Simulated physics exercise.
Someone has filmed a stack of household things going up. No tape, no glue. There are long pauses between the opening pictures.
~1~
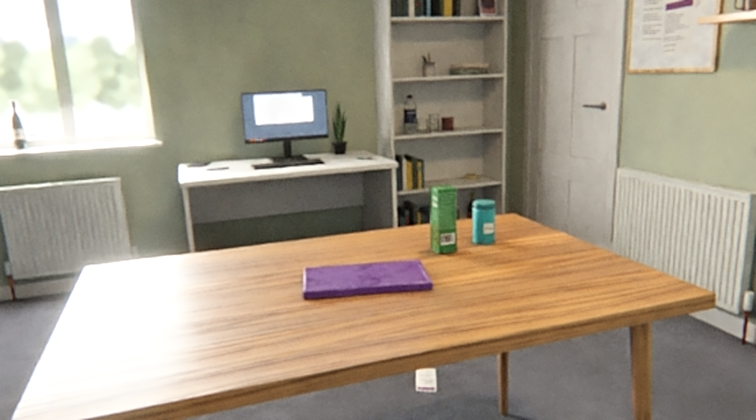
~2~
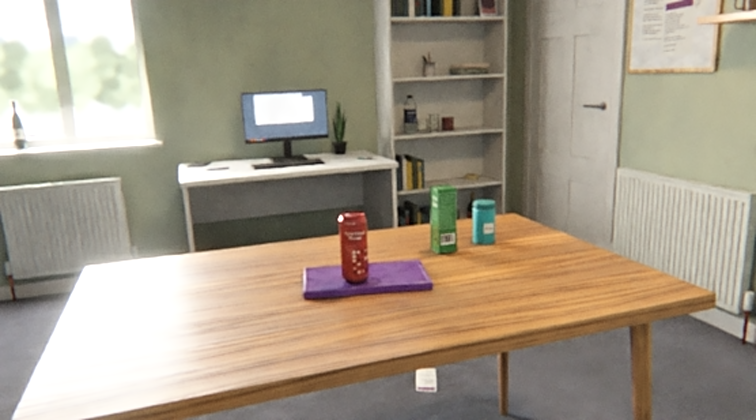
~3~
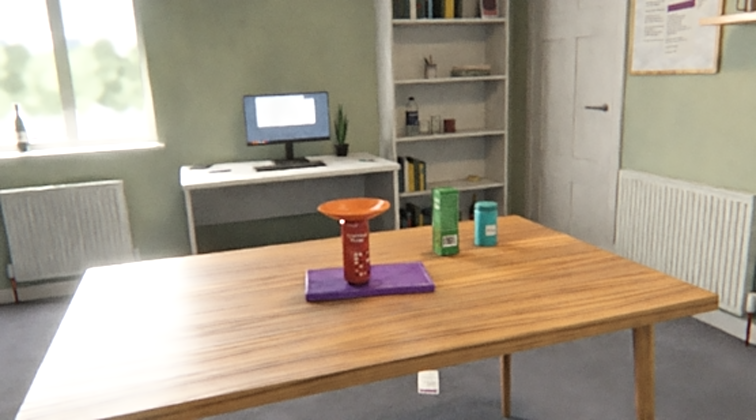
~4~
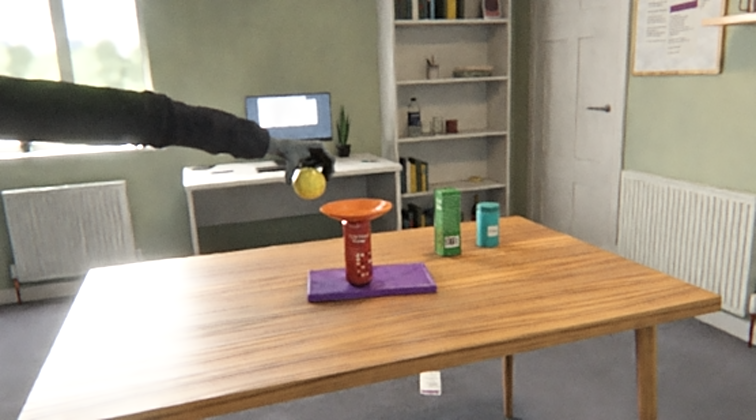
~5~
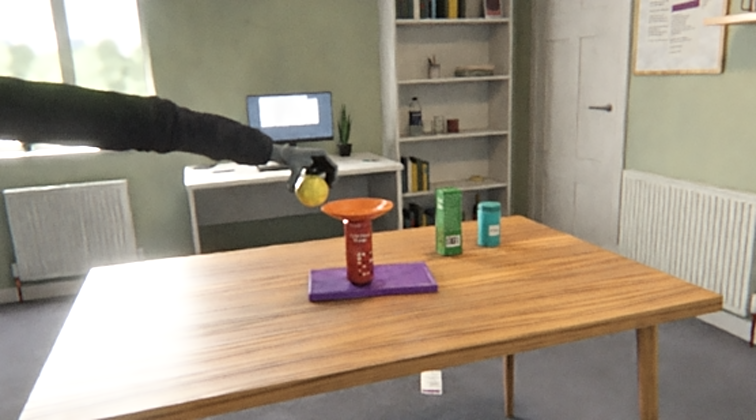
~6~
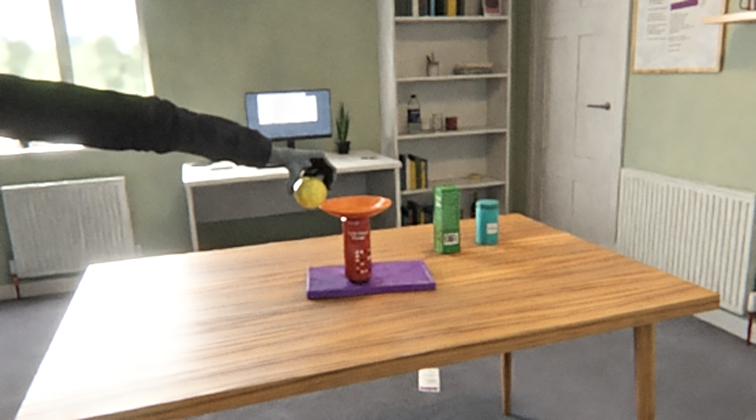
A red can and orange plate stack on a purple tray, and a gloved hand lowers a yellow apple.
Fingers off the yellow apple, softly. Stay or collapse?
It gives way.
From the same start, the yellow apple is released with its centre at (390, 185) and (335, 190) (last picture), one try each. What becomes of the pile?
First try: It comes apart; second try: It holds.
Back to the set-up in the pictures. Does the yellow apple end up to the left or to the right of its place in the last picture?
To the left.
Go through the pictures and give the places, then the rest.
In the first picture, the last thing is not in view yet; purple tray (366, 278).
In the second picture, the last thing is not in view yet; red can (354, 248).
In the third picture, the last thing is not in view yet; green carton (445, 221).
The fourth picture shows coming down; yellow apple (309, 183); turquoise jar (488, 225).
The fifth picture shows coming down; yellow apple (312, 191); orange plate (358, 211).
The sixth picture shows in place under the hand; yellow apple (311, 193); purple tray (369, 278).
Then, 0.30 s later than the last frame, yellow apple now fallen.
Then, 0.40 s later than the last frame, things are still on the move.
Then, 1.50 s later than the last frame, nothing new.
When it is over, fallen, yellow apple; the other 5 as before. End places, in pixels of the last picture, yellow apple near (269, 285). The pile loses its balance.
